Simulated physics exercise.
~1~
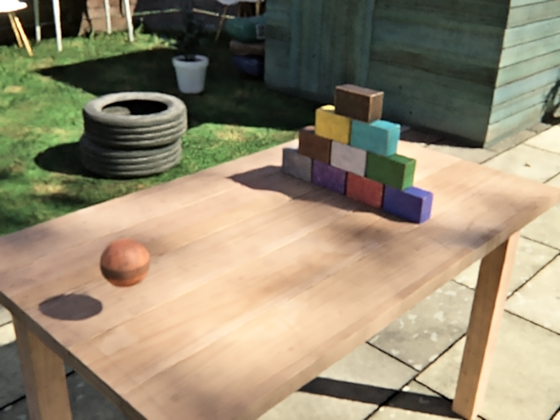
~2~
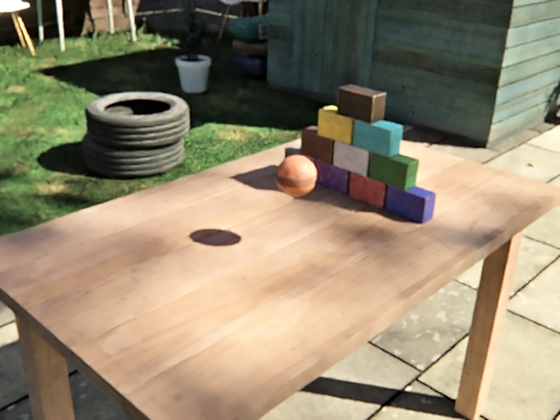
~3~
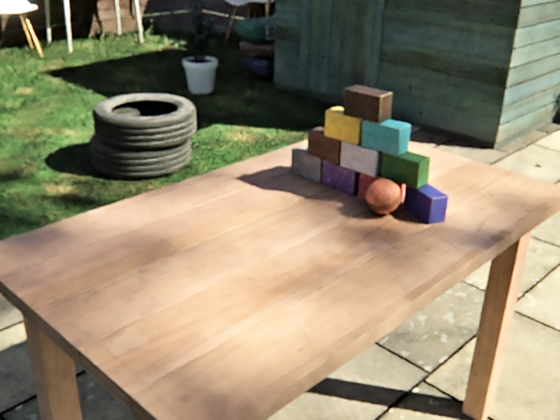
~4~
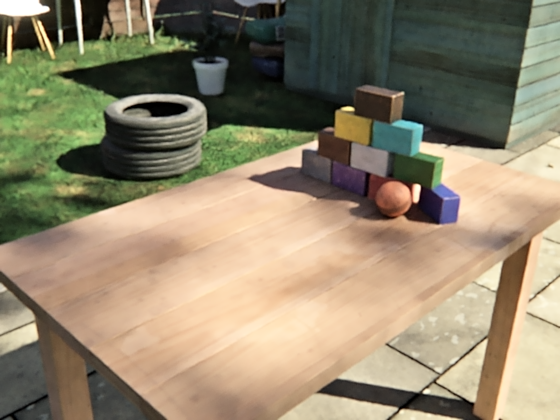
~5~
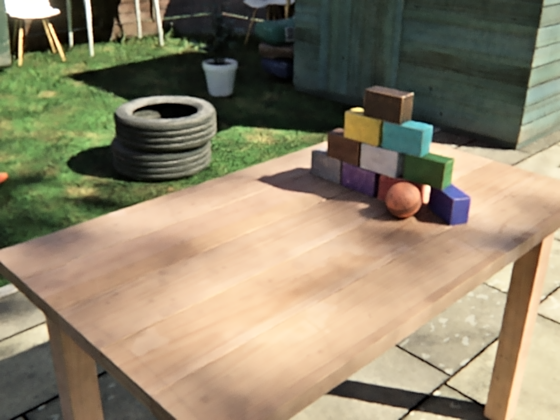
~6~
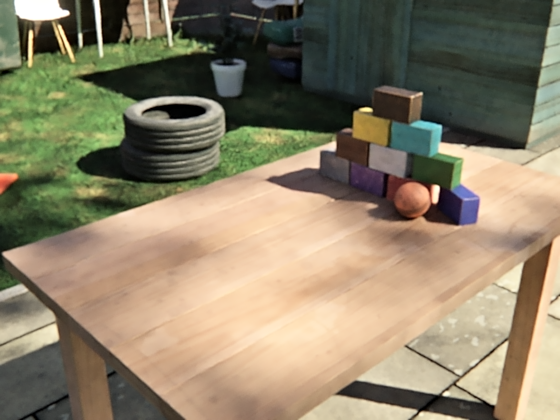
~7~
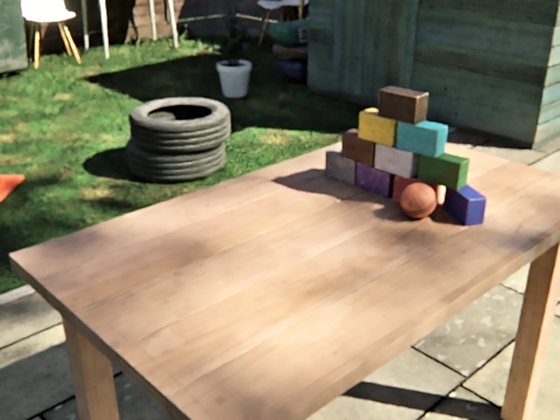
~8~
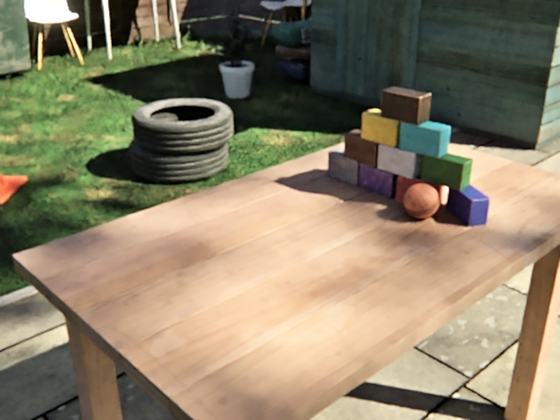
Orange ball flying across a wooden garden table into a pyramid of coloured blocks, nudging the base and resting against the still-standing stack.
